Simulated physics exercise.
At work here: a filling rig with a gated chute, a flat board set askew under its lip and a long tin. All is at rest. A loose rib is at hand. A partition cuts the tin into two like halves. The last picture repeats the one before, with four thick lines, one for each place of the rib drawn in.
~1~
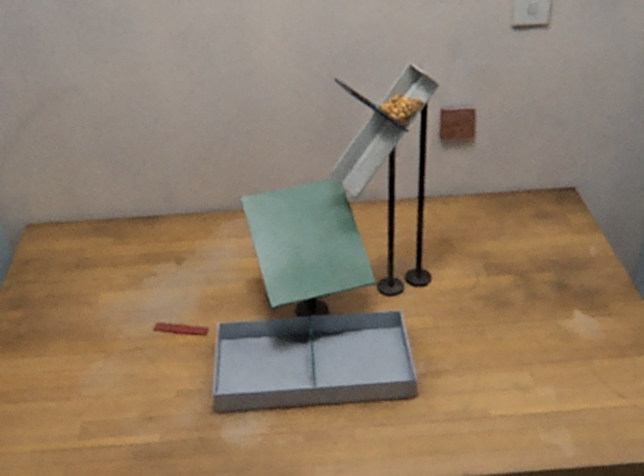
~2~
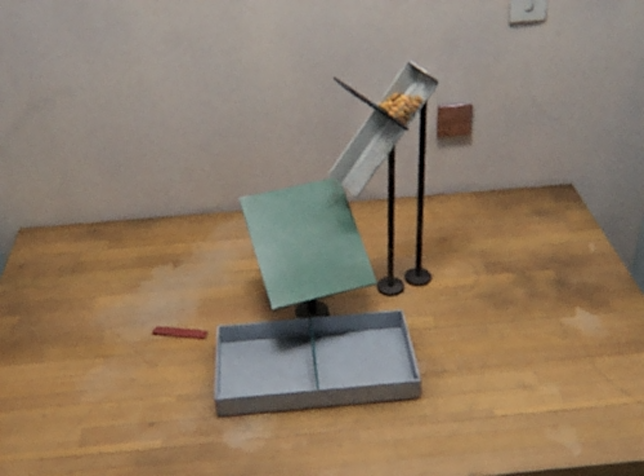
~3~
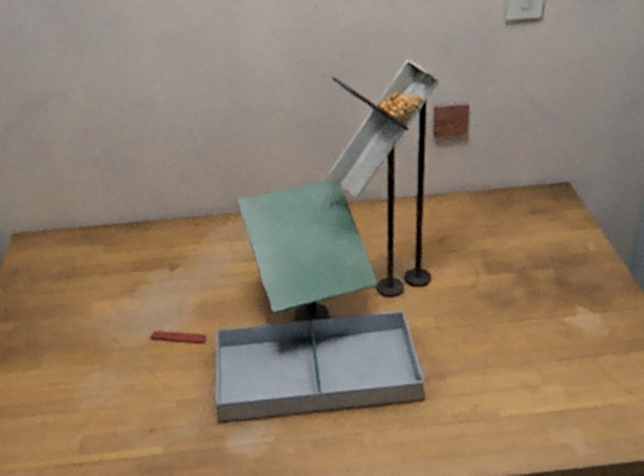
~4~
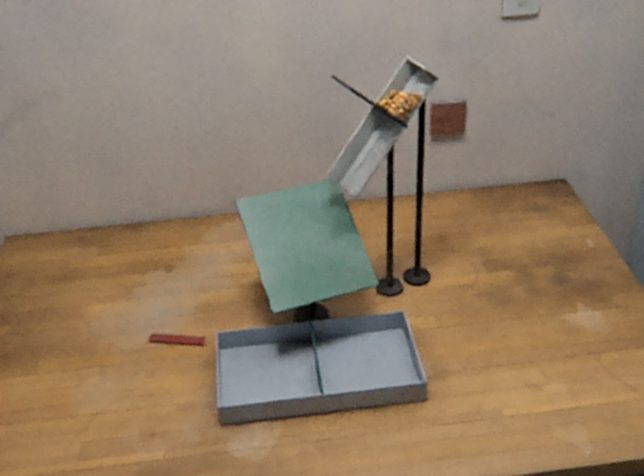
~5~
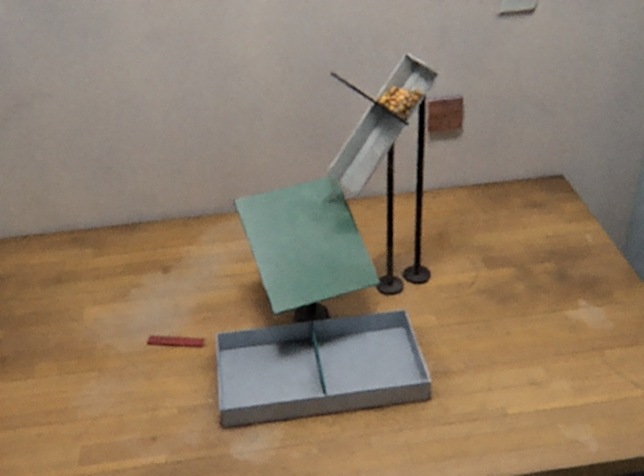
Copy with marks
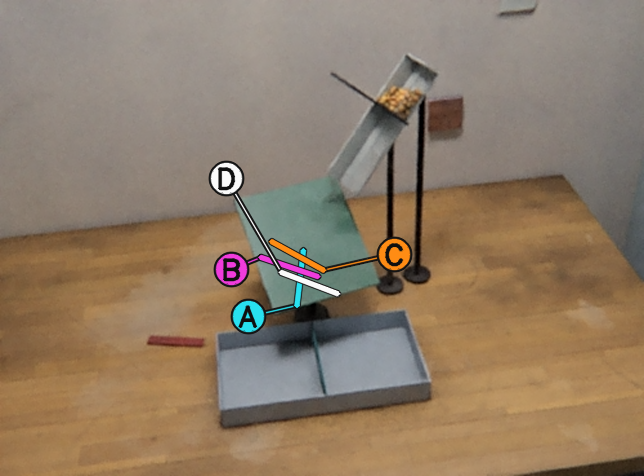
To begin with, small yellow-orange beads rest behind a dark gate in a raised, sloping grey chute, above a tilted green board and a divided grey tin on a wooden table. The view then shifts and turns slightly, while the beads, gate, board, tin and red strip at left all stay still.
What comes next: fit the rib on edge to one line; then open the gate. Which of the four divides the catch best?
A beats the others.
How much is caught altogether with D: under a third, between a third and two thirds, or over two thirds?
Line D gives over two thirds.
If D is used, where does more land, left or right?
Right.
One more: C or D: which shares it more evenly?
The answer is D.
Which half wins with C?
More lands on the right.
On the marked copy, line A from (303, 250) to (297, 305); line B from (261, 257) to (317, 276); line C from (271, 241) to (323, 270); line D from (281, 272) to (337, 293).
If A is chosen, of what is caught, close to half in the left half, close to half in the right.
If B is chosen, of what is caught, a small share in the left half, all but a few in the right.
If C is chosen, of what is caught, a small share in the left half, all but a few in the right.
If D is chosen, of what is caught, close to a quarter in the left half, the bulk in the right.
